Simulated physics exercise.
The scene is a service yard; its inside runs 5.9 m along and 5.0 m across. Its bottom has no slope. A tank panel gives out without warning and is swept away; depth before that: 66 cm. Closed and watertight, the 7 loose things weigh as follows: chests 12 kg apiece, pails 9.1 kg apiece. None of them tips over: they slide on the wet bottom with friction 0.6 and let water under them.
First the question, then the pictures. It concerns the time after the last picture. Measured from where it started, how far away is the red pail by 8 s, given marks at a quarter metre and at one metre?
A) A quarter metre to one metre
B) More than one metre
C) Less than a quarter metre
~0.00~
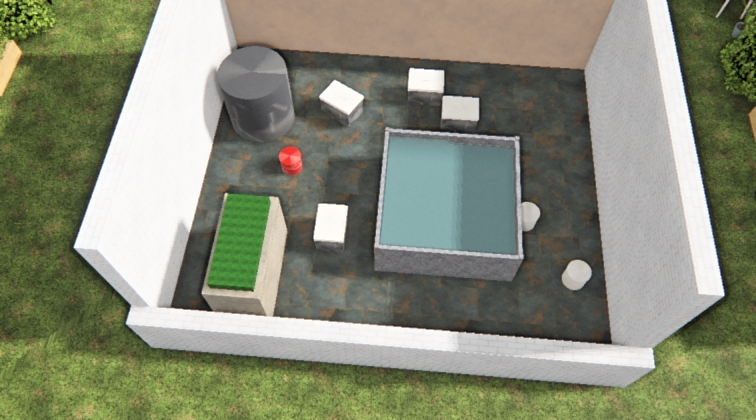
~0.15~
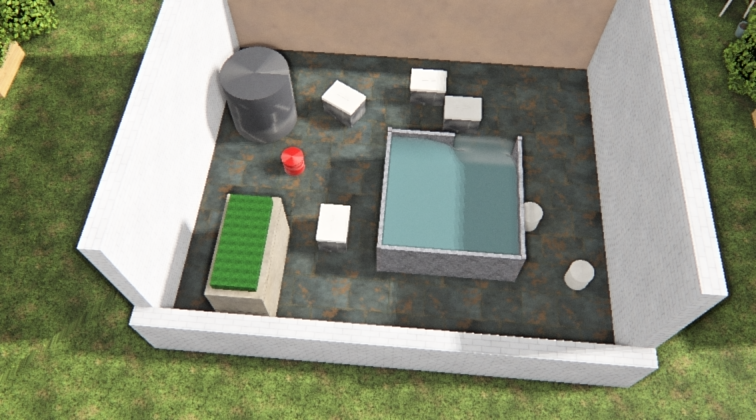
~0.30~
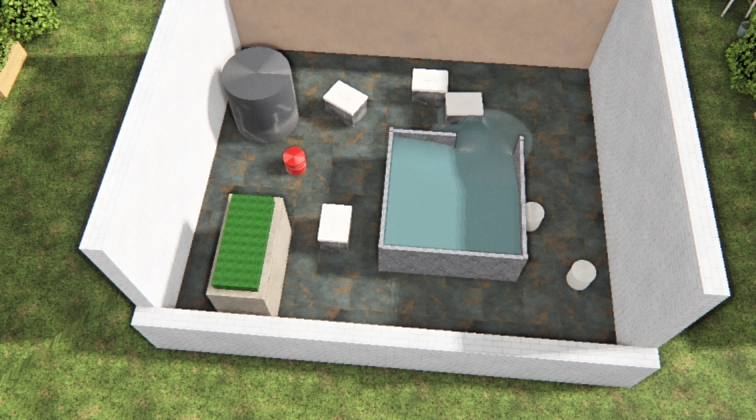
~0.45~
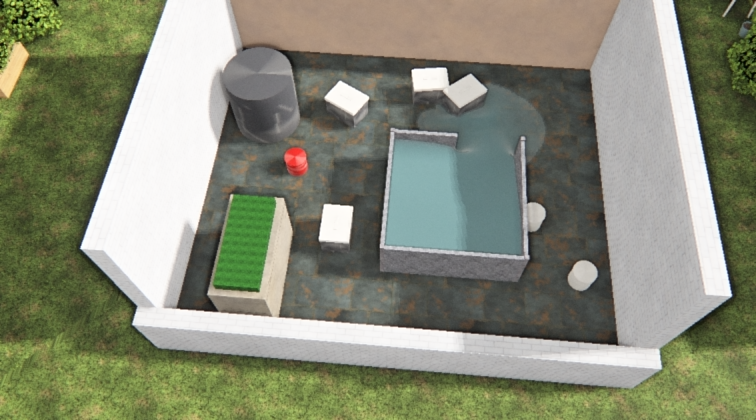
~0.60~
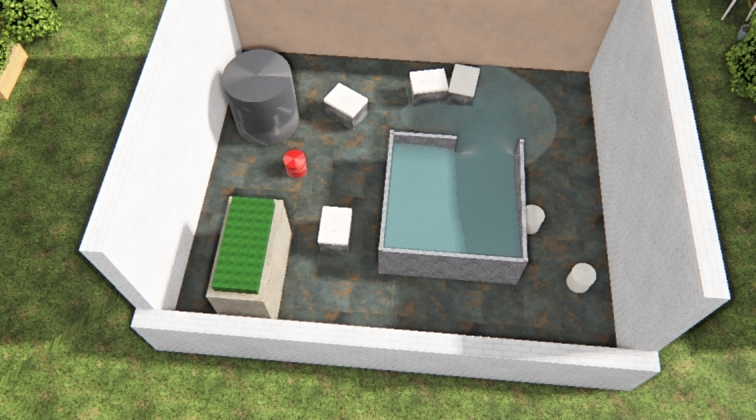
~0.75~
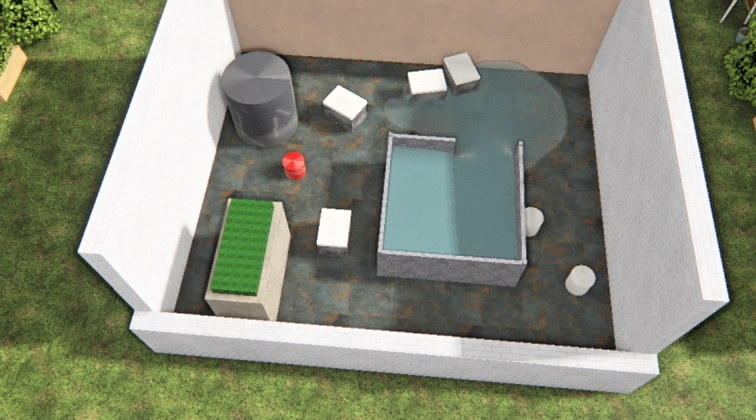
C, less than a quarter metre.
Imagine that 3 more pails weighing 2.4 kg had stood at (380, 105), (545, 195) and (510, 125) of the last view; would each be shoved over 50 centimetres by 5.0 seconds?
Respectively: Greater, greater, greater.
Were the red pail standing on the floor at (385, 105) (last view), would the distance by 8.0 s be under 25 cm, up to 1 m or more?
Outcome: It sits still.
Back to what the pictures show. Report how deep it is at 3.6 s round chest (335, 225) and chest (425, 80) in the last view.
About 0 and 11 cm.
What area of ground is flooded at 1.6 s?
My estimate is roughly 10.5 m2.
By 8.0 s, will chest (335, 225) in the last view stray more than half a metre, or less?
It stayed inside.
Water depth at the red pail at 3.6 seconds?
2 cm or so.
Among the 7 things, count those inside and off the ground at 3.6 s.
2.
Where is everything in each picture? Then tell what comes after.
In the first picture, the red pail at (290, 156) rests on the ground; water covers 3.3 m2; 0 of 7 have shifted.
In the second picture, the red pail at (292, 156), on the bottom; 3.9 m2 under water; 0 of 7 have shifted.
In the third picture, the red pail at (294, 156) rests on the ground; water covers 4.5 m2; 1 of 7 have shifted.
In the fourth picture, the red pail at (295, 157), on the bottom; 5.4 m2 under water; 1 of 7 have shifted.
In the fifth picture, the red pail at (294, 159) rests on the ground; water covers 6.5 m2; 2 of 7 have shifted.
In the sixth picture, the red pail at (293, 161) rests on the ground; water covers 7.4 m2; 2 of 7 have shifted.
After 1.6 s the red pail is near (293, 161), 0.0 m from its start, aground; 1 afloat.
After 3.6 s the red pail is near (293, 161), 0.0 m from its start, aground; 2 afloat.
After 5.6 s the red pail is near (293, 161), 0.0 m from its start, aground; 3 afloat.
After 8.0 s the red pail is near (293, 161), 0.0 m from its start, aground; 4 afloat.
